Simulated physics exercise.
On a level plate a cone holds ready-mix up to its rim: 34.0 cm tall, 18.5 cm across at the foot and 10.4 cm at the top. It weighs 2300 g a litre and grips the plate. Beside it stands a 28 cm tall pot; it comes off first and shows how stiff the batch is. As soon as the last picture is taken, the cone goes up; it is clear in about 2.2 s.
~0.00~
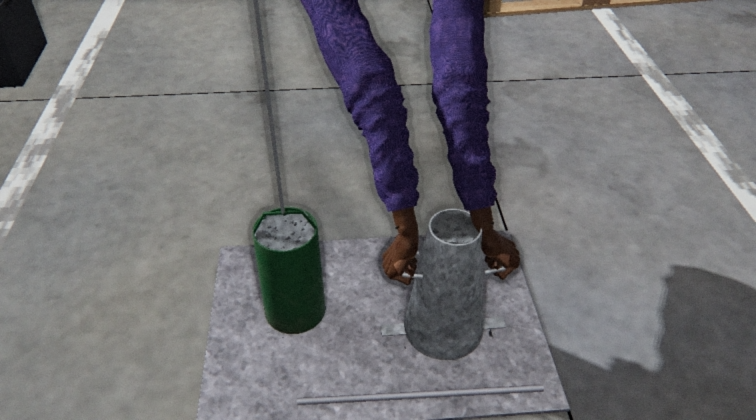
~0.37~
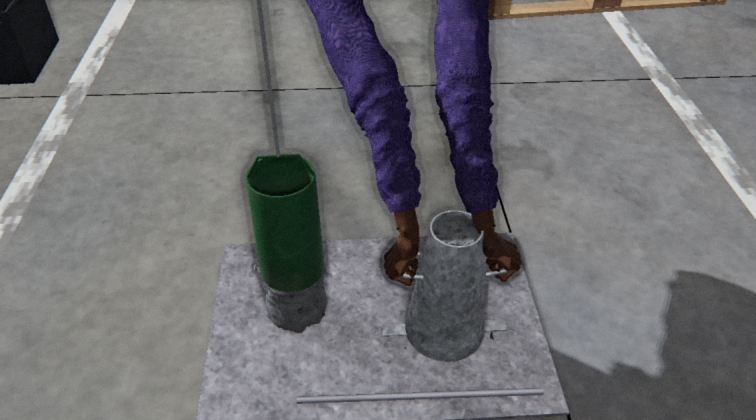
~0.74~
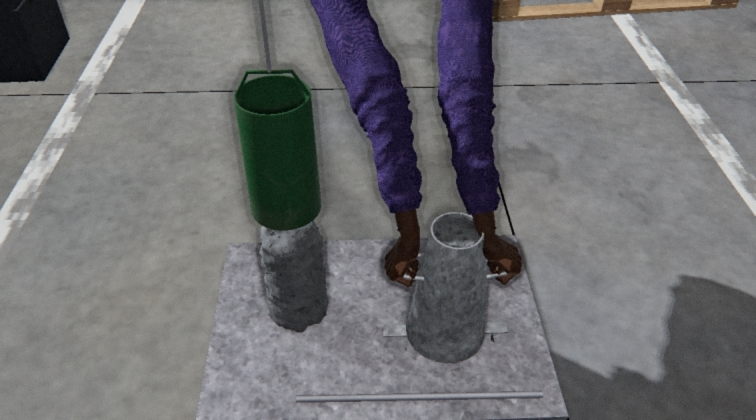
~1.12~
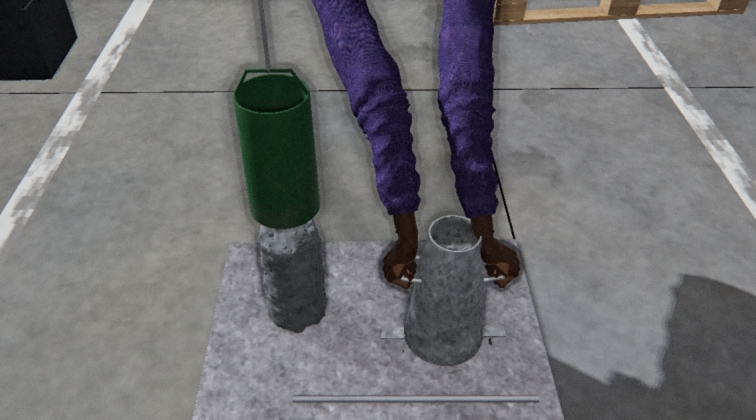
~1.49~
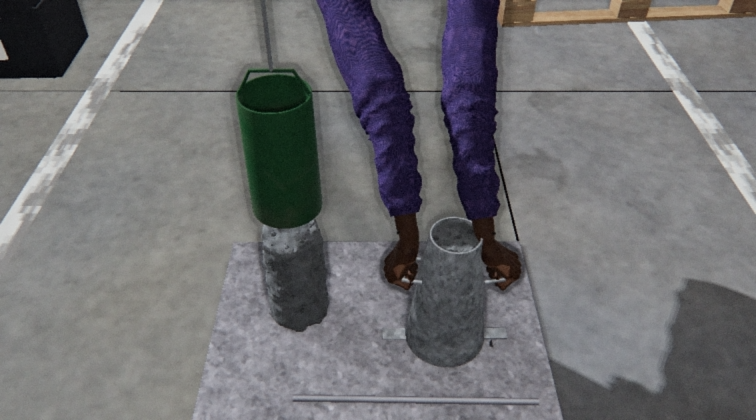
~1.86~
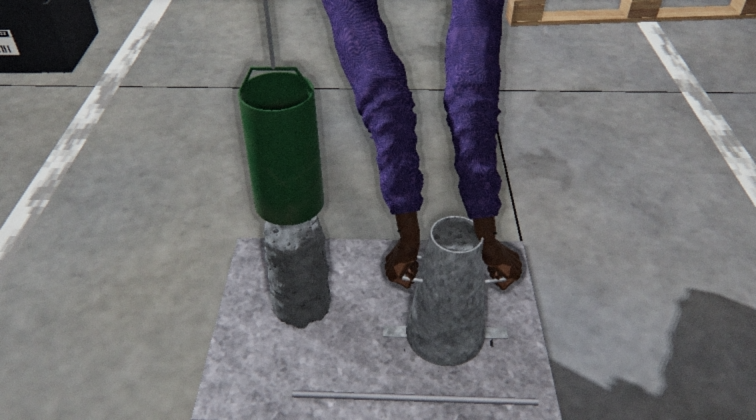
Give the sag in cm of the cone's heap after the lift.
0 cm.
After 2.4 s, the cone is up 7.7 cm; the ready-mix has come down 0.1 cm to 34 cm and is 19 cm wide.
After 3.0 s, the cone is up 22 cm; the ready-mix has come down 0.1 cm to 34 cm and is 19 cm wide.
After 3.5 s, the cone is up 34 cm; the ready-mix has come down 0.1 cm to 34 cm and is 19 cm wide.
After 4.2 s, the cone is clear; the ready-mix has come down 0.1 cm to 34 cm and is 19 cm wide.
After 4.8 s, at rest, the cone is clear; the ready-mix has come down 0.1 cm to 34 cm and is 19 cm wide.
